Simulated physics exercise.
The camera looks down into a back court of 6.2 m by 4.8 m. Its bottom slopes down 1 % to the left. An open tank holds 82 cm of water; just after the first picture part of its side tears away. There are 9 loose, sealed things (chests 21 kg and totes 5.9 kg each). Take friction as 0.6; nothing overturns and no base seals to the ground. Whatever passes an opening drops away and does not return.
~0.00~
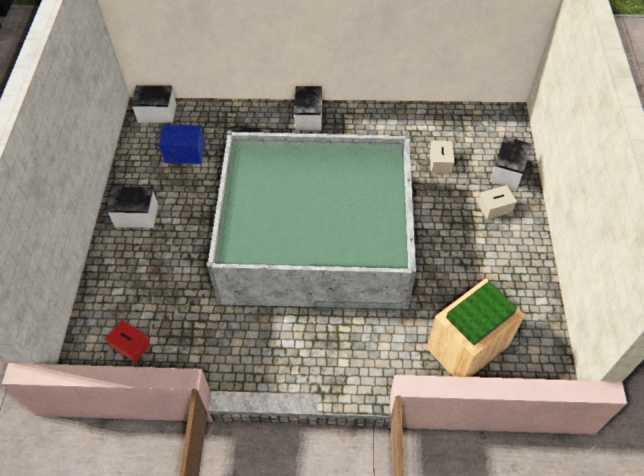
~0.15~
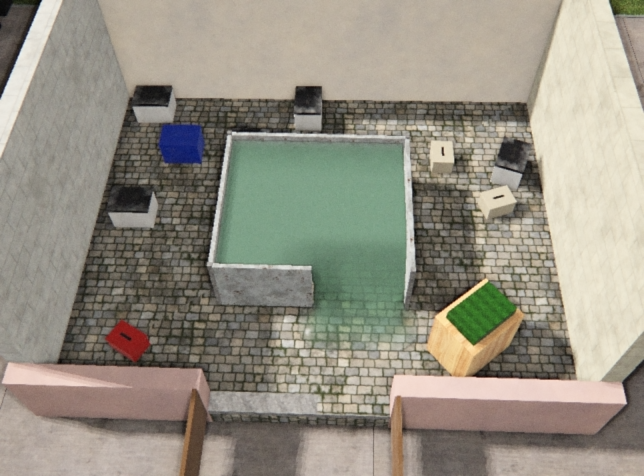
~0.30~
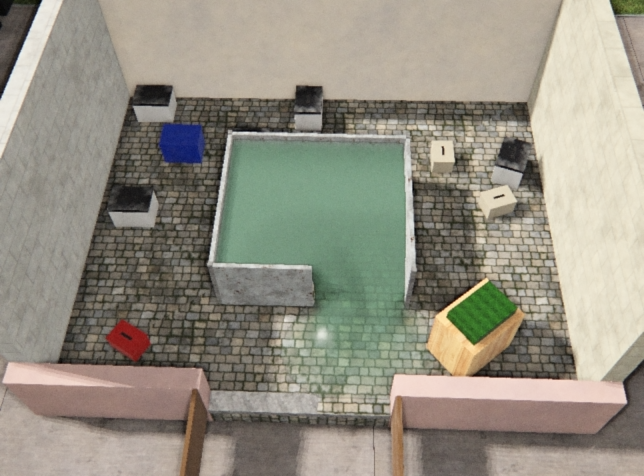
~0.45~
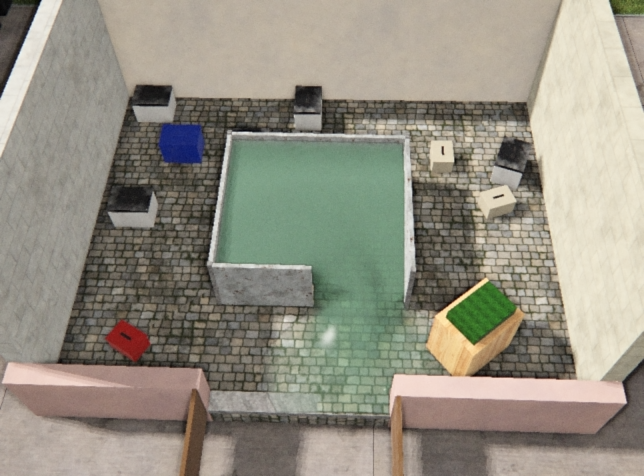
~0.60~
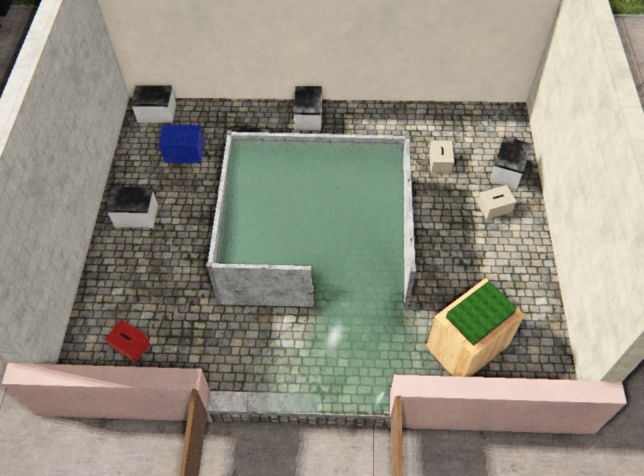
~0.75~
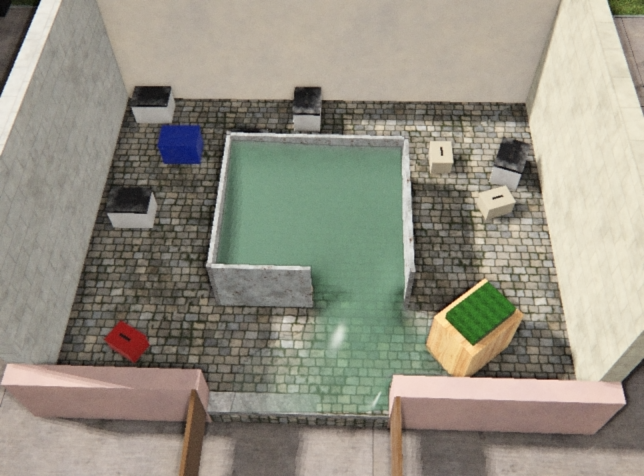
In a walled, cobbled court, part of the front side of a square tank of green water disappears, and a thin sheet of water spreads through the gap toward the front opening, while the boxes around it stay still.
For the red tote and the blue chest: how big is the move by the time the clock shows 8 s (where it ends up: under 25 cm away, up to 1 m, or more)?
The red tote barely shifts, the blue chest holds its place.
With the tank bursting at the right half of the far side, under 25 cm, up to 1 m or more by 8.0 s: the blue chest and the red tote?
Then the blue chest ends far away, the red tote travels far.
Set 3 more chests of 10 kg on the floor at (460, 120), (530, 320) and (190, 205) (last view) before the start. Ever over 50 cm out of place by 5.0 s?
In that order: Under, more, under.
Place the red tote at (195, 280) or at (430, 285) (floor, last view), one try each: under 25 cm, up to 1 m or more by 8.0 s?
In that order: It stays put; it gets carried off.
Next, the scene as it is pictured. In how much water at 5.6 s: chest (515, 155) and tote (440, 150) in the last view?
Roughly 7 and 12 cm.
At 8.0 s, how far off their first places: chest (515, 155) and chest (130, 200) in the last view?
In turn: 30 cm, 0 cm.
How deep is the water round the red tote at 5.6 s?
Roughly 0 cm.
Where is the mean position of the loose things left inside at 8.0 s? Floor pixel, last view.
Near (252, 173).
After 1.6 s the red tote is near (125, 338), 0.0 m from its start, aground; the blue chest is near (179, 136), 0.0 m from its start, aground; 0 of 9 are out; 0 afloat.
After 3.6 s the red tote is near (125, 338), 0.0 m from its start, aground; the blue chest is near (179, 136), 0.0 m from its start, aground; 0 of 9 are out; 1 afloat.
After 5.6 s the red tote is near (125, 338), 0.0 m from its start, aground; the blue chest is near (179, 136), 0.0 m from its start, aground; 0 of 9 are out; 2 afloat.
After 8.0 s the red tote is near (125, 338), 0.0 m from its start, aground; the blue chest is near (179, 136), 0.0 m from its start, aground; 0 of 9 are out; 2 afloat.
